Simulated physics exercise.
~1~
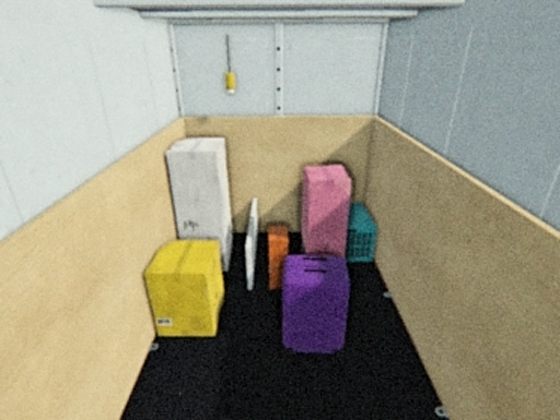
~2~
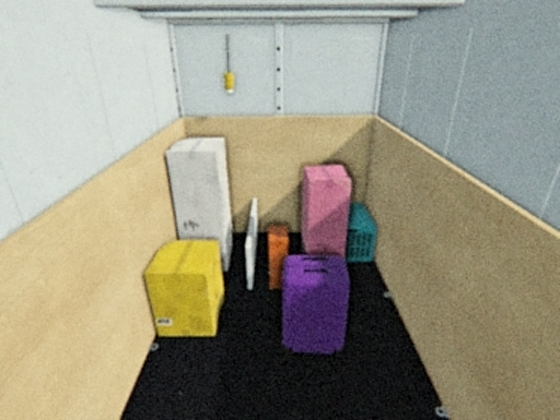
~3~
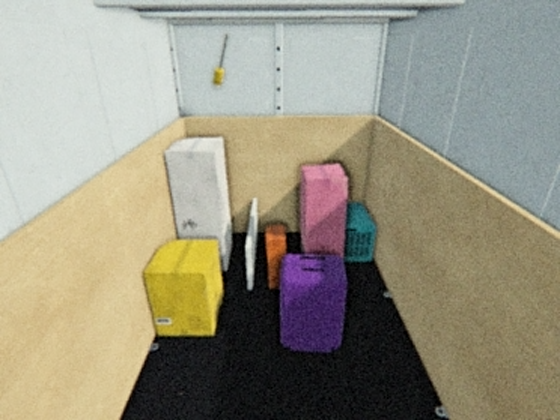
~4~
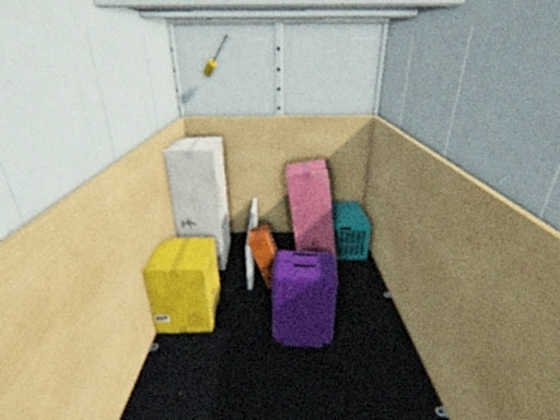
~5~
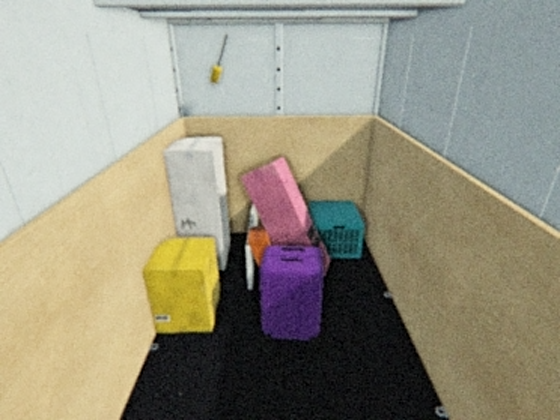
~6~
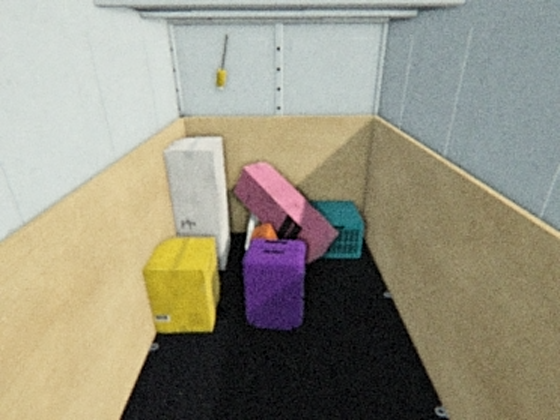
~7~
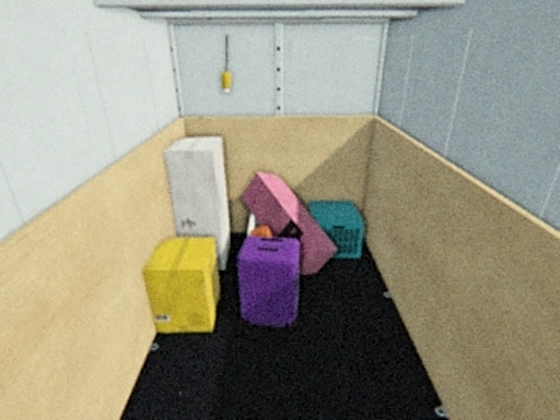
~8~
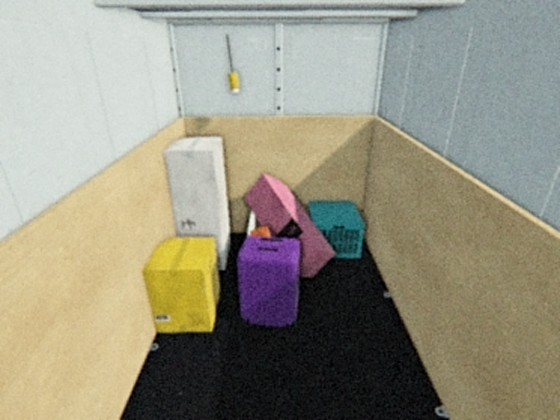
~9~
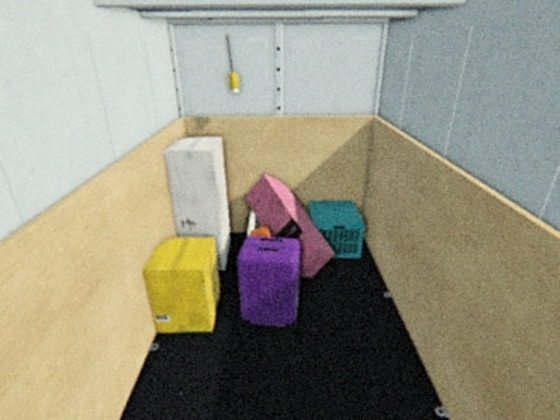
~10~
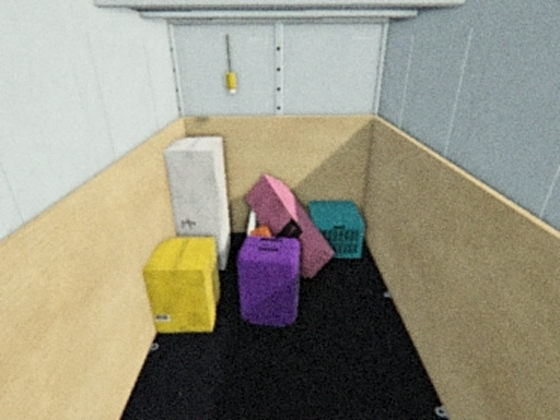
A hanging yellow lamp swings left in a van's load bay, seen from the rear towards the bulkhead. Below it, a tall white box and a yellow box stand on the left, a thin white panel and an orange box in the middle, and a pink box, a purple case and a turquoise chest on the right. The purple case slides left and away while the pink and orange boxes tilt left and the chest shifts left. The pink box topples onto its side behind the upright case. The lamp swings back and everything settles, the orange box still leaning.
